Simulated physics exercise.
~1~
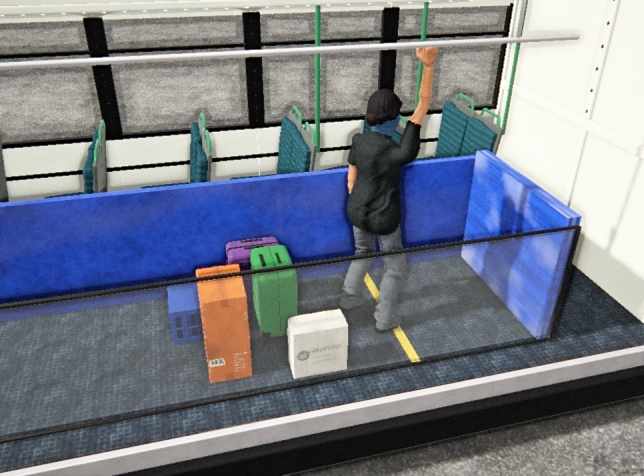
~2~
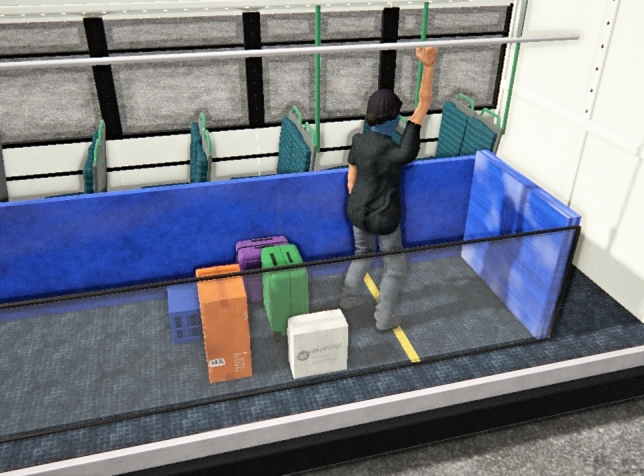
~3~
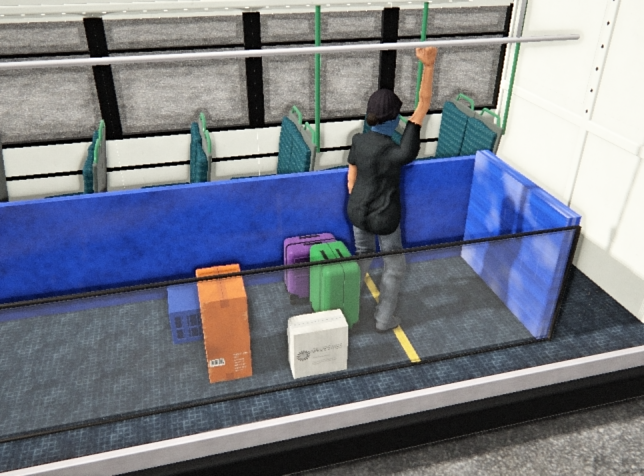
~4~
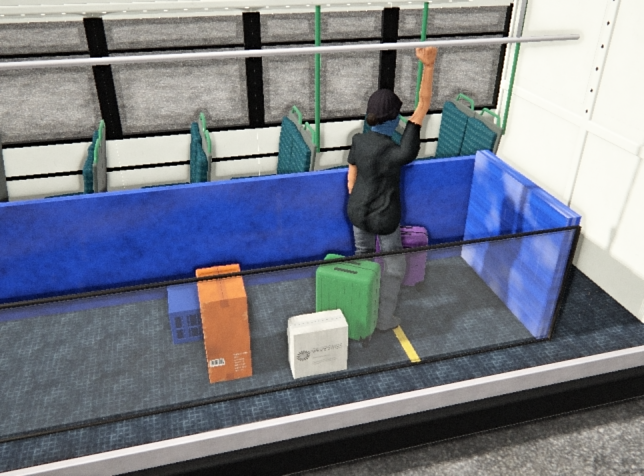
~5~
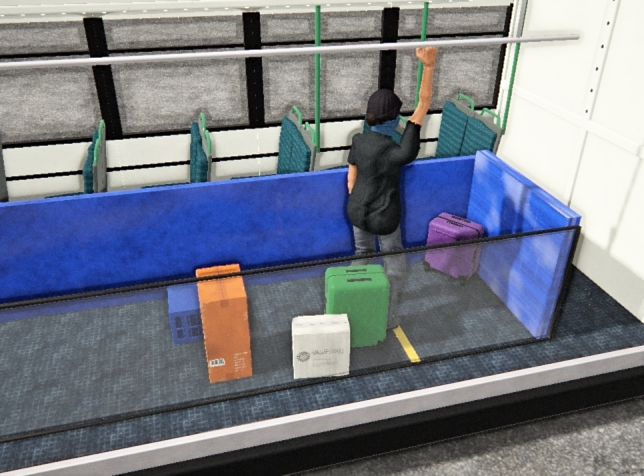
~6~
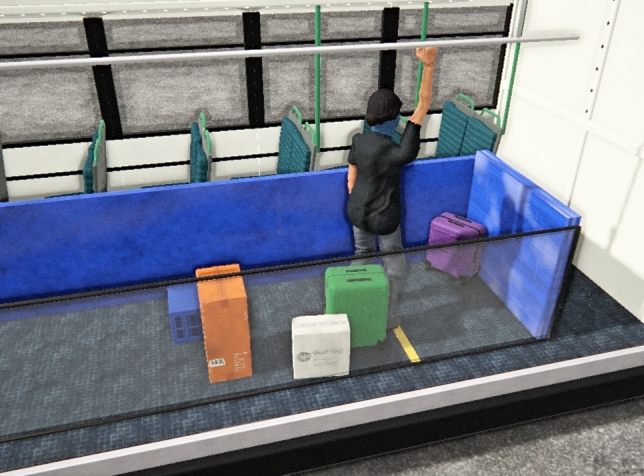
A purple suitcase rolled right, passed behind a standing passenger gripping the rail and stopped beyond the yellow line, while a green one rolled right and forward, halting short of it beside the white carton, which stayed put like the orange bag and blue crate.
